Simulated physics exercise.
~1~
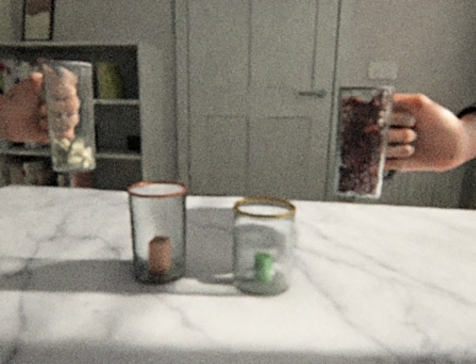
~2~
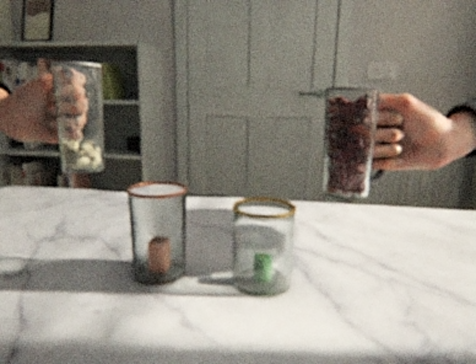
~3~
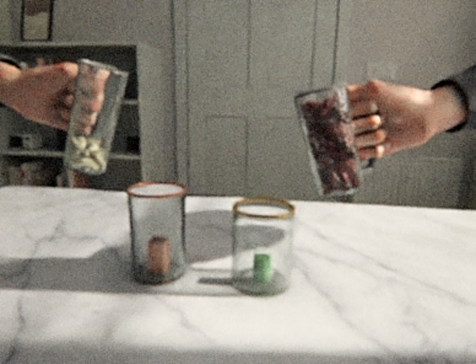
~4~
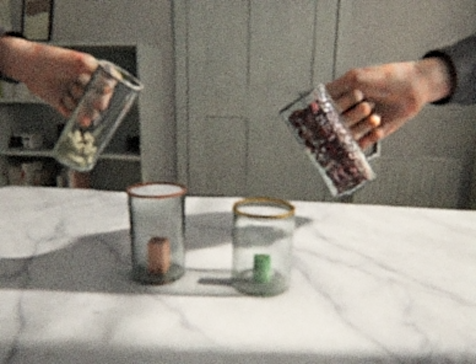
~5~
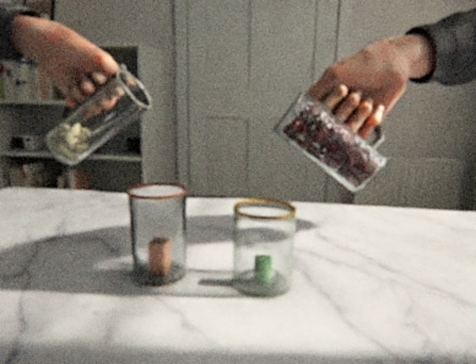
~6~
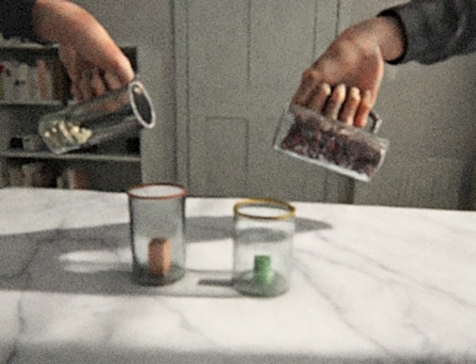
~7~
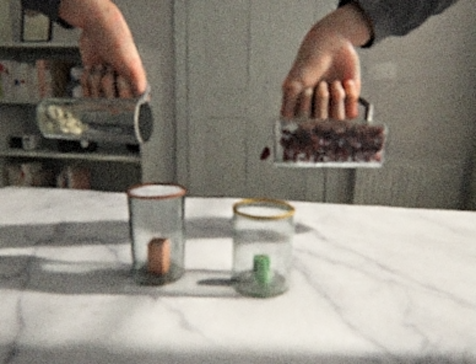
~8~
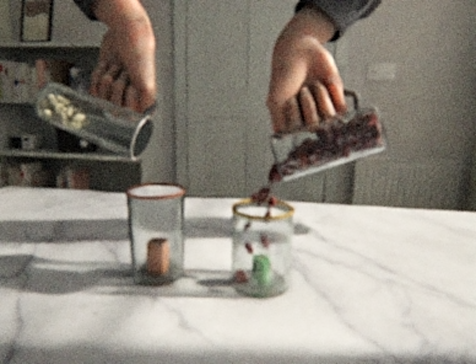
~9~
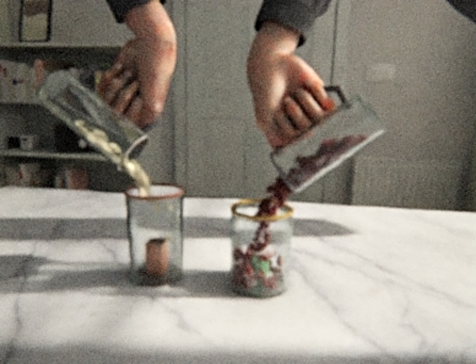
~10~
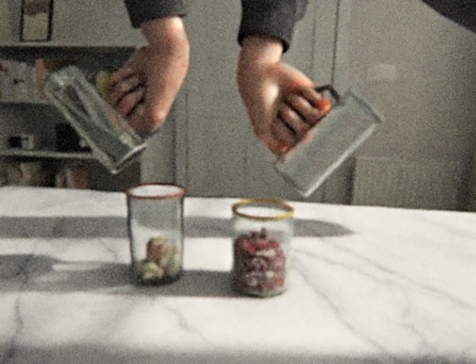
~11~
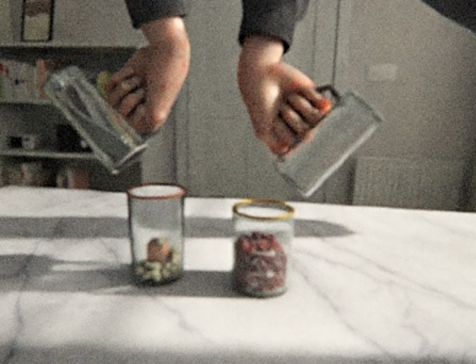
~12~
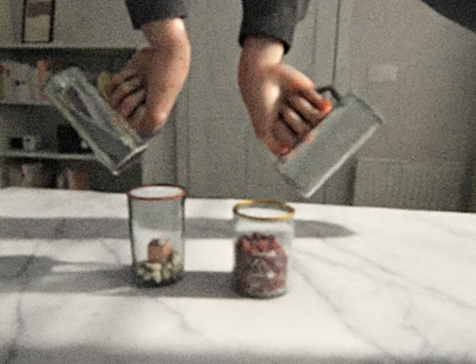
Two hands hold clear glass cups above a white marble table, seen from the front by a slightly swaying camera, with a grey door and shelves behind. The left cup holds pale pieces and the right one more dark red pieces; below stand a red-rimmed glass with a small orange-brown block and a yellow-rimmed one with a green block. Both cups tilt inward, and the red pieces start falling first into the right glass, followed by the pale ones into the left. Both cups empty and stay tipped. Finally, the green block is buried, while the orange-brown one still shows above a shallow layer.
